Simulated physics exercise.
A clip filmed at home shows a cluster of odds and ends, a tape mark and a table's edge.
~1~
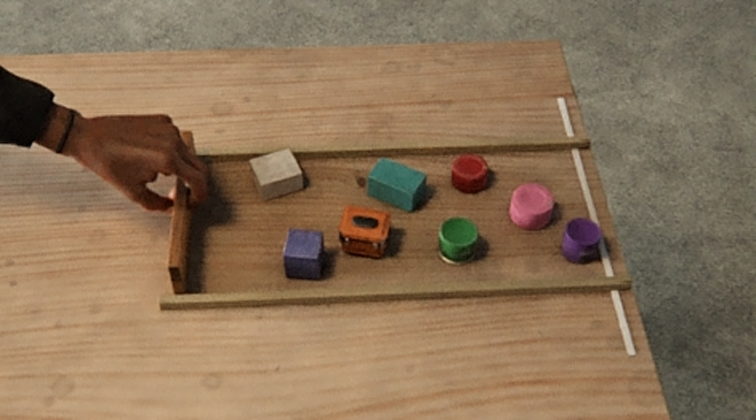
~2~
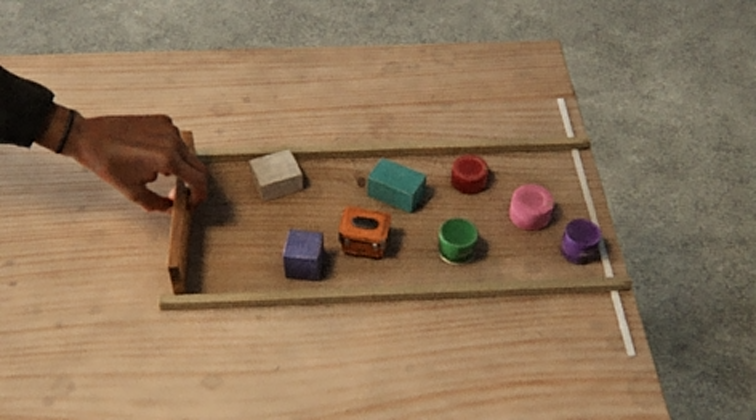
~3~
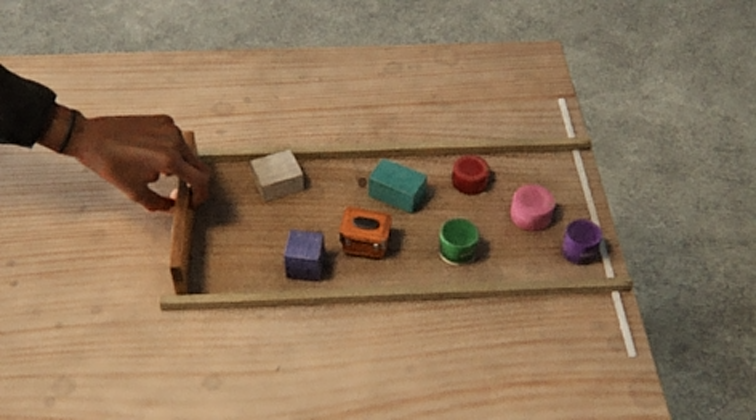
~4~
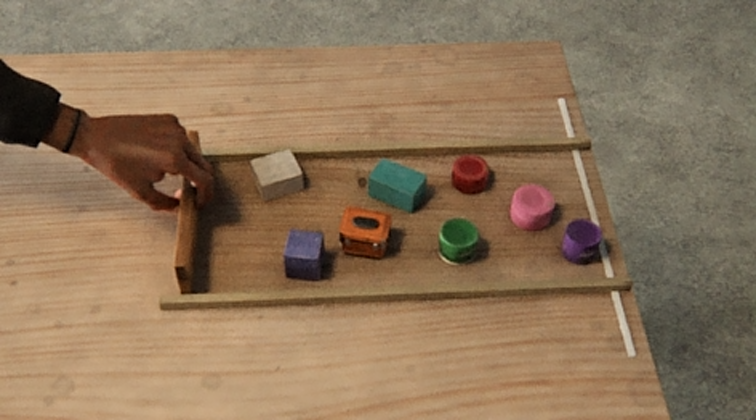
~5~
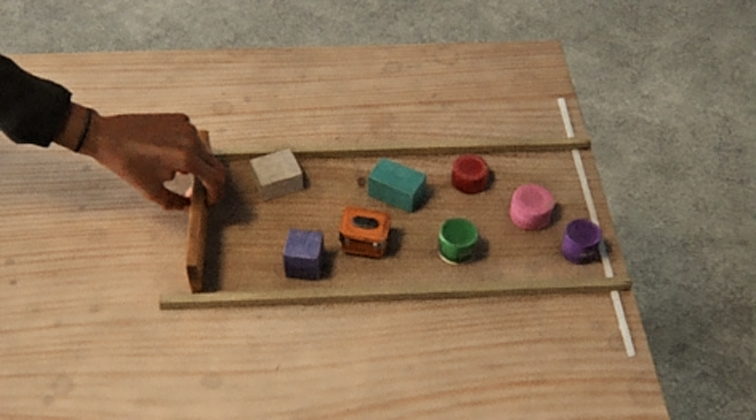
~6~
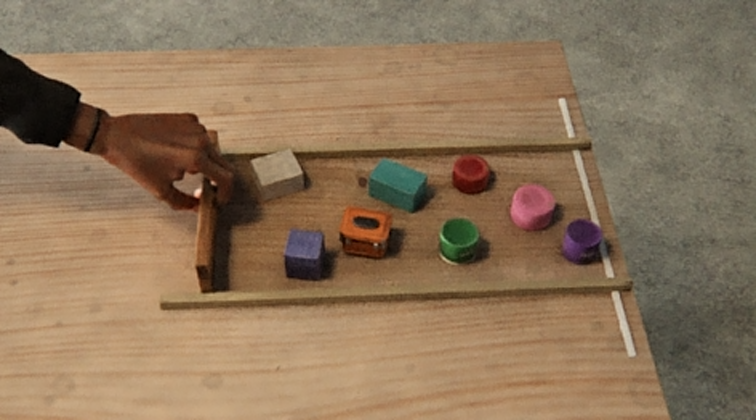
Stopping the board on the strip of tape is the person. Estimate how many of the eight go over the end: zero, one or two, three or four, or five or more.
Dropped off the end are no fewer than five.
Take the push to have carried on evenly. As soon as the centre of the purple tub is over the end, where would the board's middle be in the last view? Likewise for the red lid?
Roughly (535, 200); roughly (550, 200).
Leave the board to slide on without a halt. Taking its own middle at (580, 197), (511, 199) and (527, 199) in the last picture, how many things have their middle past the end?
Middles past end - pos 1: 5, pos 2: 0, pos 3: 0.
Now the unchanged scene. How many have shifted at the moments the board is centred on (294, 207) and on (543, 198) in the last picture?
In order, the tallies are 2 and 8.
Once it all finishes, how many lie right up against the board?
It touches 2.
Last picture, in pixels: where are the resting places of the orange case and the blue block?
Final spots - orange case (611, 199), blue block (624, 242).
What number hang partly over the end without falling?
Looks like 2 of them.
A little later, none off yet; purple tub at rest near (582, 242); pink lid at rest near (533, 208); red lid at rest near (471, 174).
Next, none off yet; purple tub at rest near (582, 242); pink lid moving near (541, 211); red lid shifted about its own width near (500, 158).
Later still, none off yet; purple tub shifted about its own width near (624, 255); pink lid shifted well along near (614, 220); red lid shifted well along near (577, 156).
When it is over, the number that fall off is five or more; down, white block, turquoise block, green tin, red lid, pink lid and purple tub.
